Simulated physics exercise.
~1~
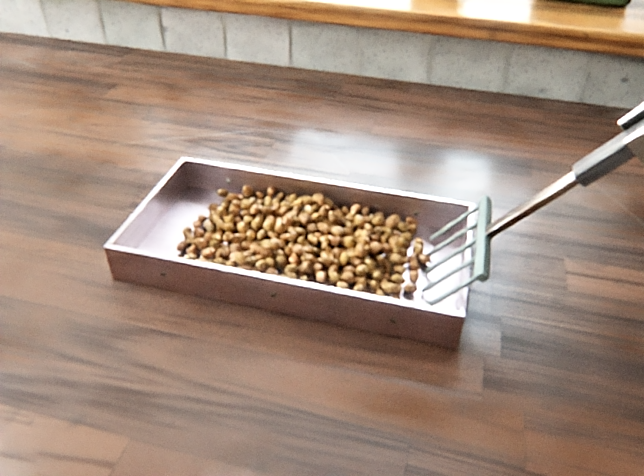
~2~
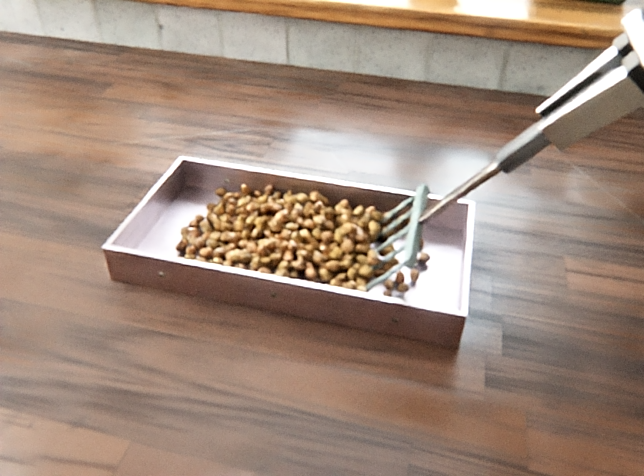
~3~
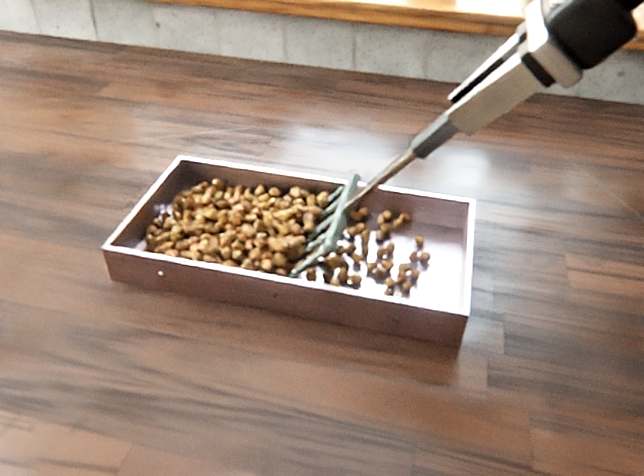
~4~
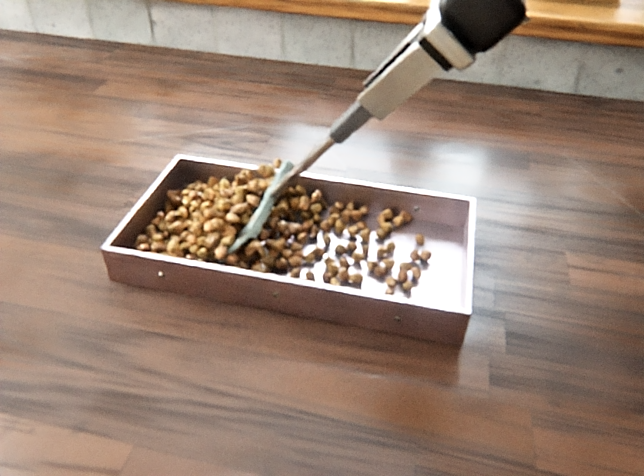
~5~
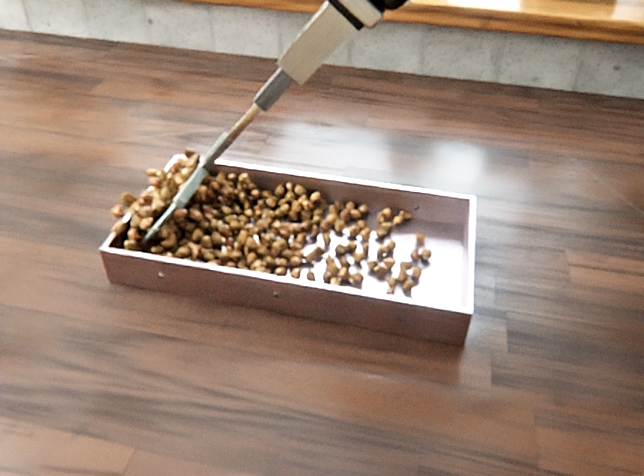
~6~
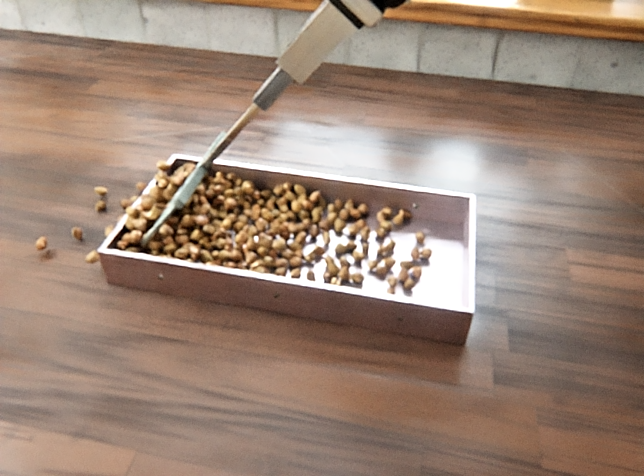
The clip opens on a shallow rectangular trough of small brown beans resting on a wood-grained surface, with a robot arm holding a pale green, pronged comb at its right end. The comb moves left into the heap and pushes the beans along. As it passes the middle, they bunch up ahead of it, while a loose scattering stays behind on the right. The comb carries on to the left end, where the beans pile up against the wall and over its rim. Finally the comb stays still there as a few beans spill onto the surface, leaving most in the trough.
